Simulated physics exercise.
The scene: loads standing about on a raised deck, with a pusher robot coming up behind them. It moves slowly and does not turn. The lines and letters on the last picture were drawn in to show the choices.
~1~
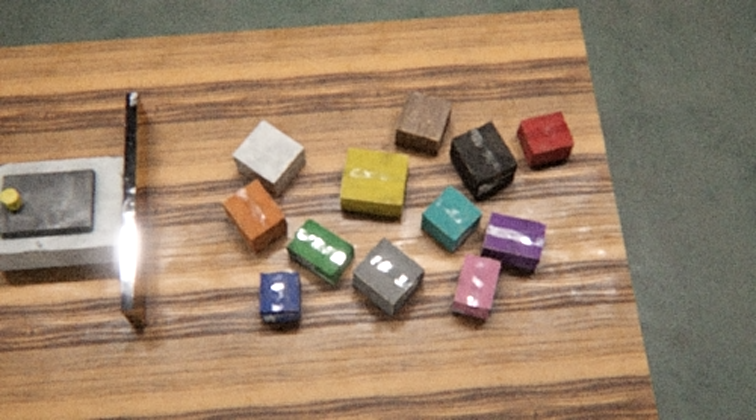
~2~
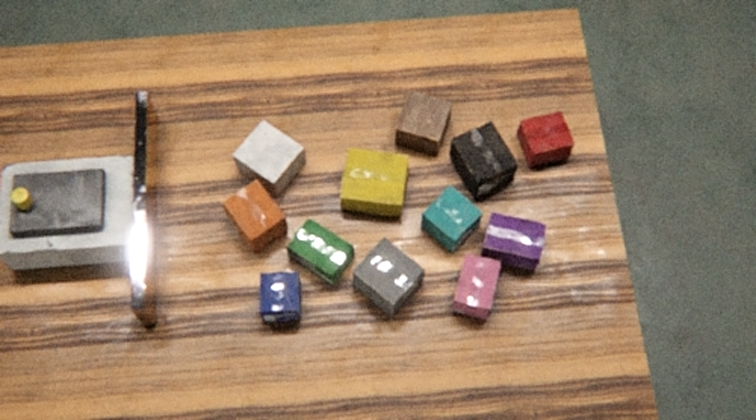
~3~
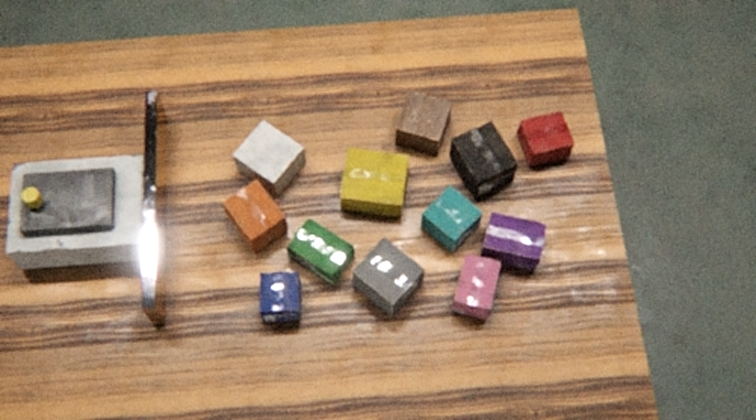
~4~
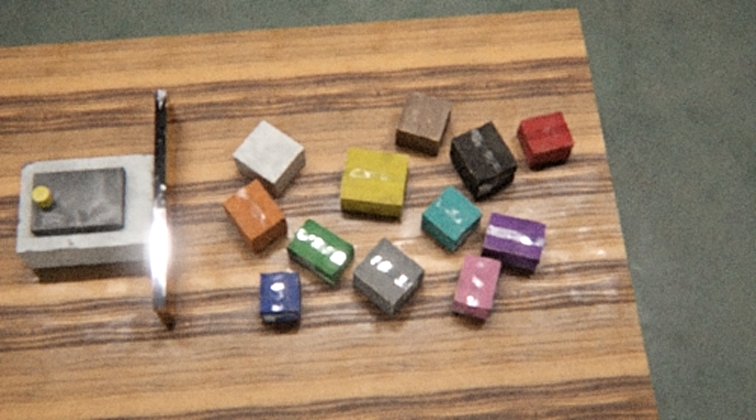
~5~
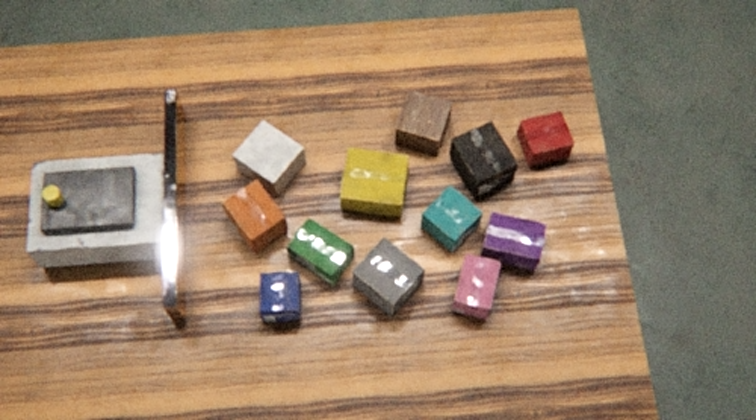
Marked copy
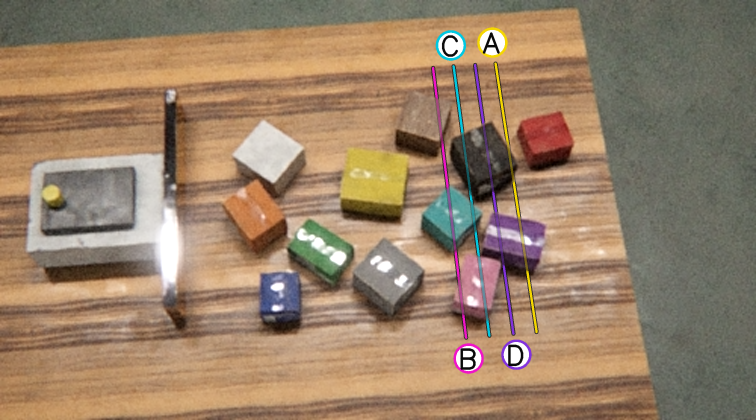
A pusher robot with an upright front blade creeping slowly right across a wooden deck towards a scattered group of coloured blocks.
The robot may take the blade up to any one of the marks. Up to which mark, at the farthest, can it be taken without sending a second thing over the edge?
No farther than C.
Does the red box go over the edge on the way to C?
Yes.
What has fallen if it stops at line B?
The red box.
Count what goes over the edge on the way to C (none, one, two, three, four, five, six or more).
One.
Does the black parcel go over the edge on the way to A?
Yes.
On the marked copy, A at (515, 190); B at (449, 194); C at (470, 193); D at (493, 191).
Following C. Soon after the start, robot (204, 190); blue parcel (312, 295); grey box (397, 281).
Later, robot (313, 182); red box (568, 136); black parcel (529, 155).
In the end, robot (396, 176); red box over the edge; black parcel (606, 151); one fallen.
As for the rest, A drops four; B is within the limit but short; D drops three.
